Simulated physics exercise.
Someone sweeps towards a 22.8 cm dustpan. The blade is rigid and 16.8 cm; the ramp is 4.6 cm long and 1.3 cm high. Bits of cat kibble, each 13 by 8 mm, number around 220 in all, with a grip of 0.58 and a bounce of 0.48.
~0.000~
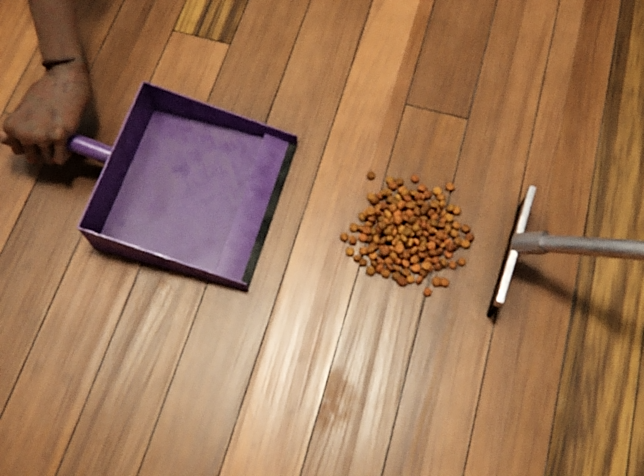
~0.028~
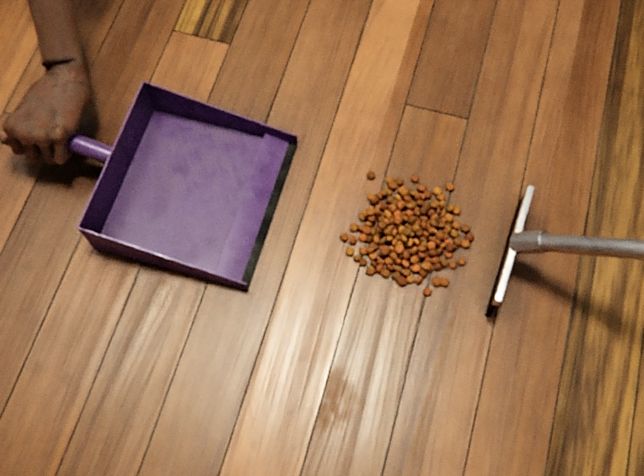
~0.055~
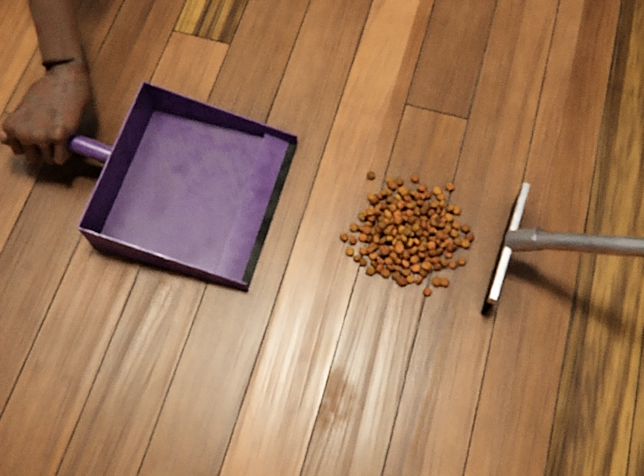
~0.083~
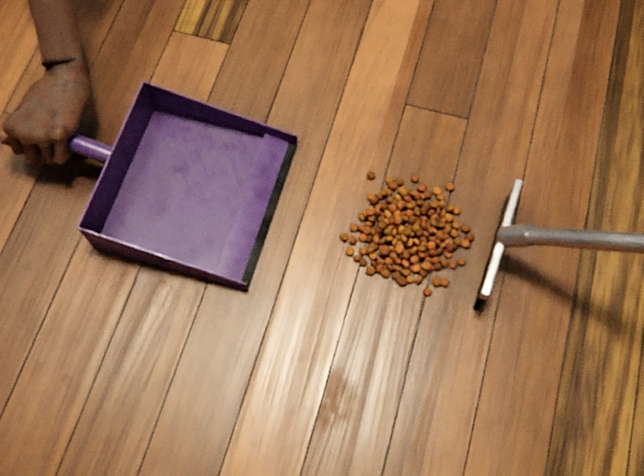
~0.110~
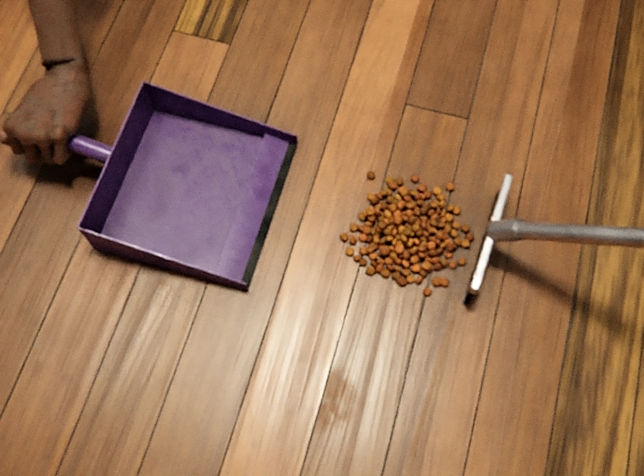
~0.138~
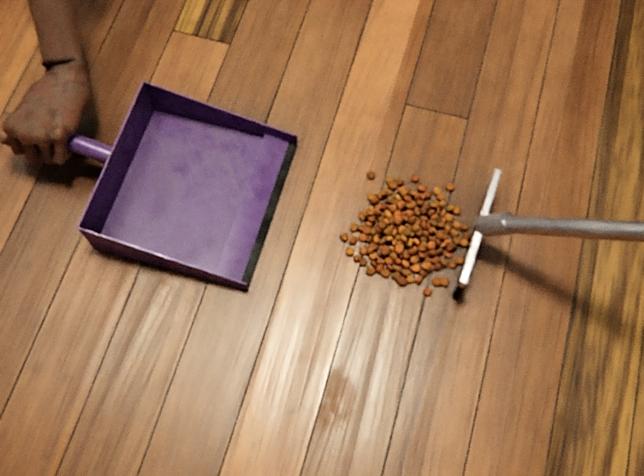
To begin with, a hand at the left holds a purple dustpan on a wooden floor, with a heap of brown kibble to its right and a long-handled blade beyond. The blade slides left, slowly and then faster, up to the heap's right edge, while the dustpan stays still and the heap barely changes.
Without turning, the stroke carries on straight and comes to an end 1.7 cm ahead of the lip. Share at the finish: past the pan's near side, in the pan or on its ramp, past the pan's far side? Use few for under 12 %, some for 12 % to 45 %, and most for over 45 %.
Near side: Few, pan: Some, far side: Some.
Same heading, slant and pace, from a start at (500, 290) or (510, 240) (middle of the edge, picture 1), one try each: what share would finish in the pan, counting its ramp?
The two tries give about 40 % and about 25 %.
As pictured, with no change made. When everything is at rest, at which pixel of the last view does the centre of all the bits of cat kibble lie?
Near (288, 175).
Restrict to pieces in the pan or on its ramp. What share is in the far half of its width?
Roughly 100 in a hundred.
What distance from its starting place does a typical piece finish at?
Median shift: Approx. 20 cm.
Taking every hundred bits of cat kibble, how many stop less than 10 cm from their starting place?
20 percent, roughly.
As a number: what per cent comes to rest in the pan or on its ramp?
Share at rest: Approx. 30 per cent.
After 0.37 s, middle of the blade 14 cm from the lip; 0 % over the lip, far side 5 %, near side 0 %.
Then, at 0.52 s, middle of the blade 6 cm from the lip; 0 % over the lip, far side 15 %, near side 0 %.
Then, at 0.79 s, middle of the blade 2 cm from the lip; 30 % over the lip, far side 20 %, near side 0 %.
In the end, at 1.2 s, near side 0 %, pan 30 %, far side 20 %, in front of the lip or behind the blade 50 %.
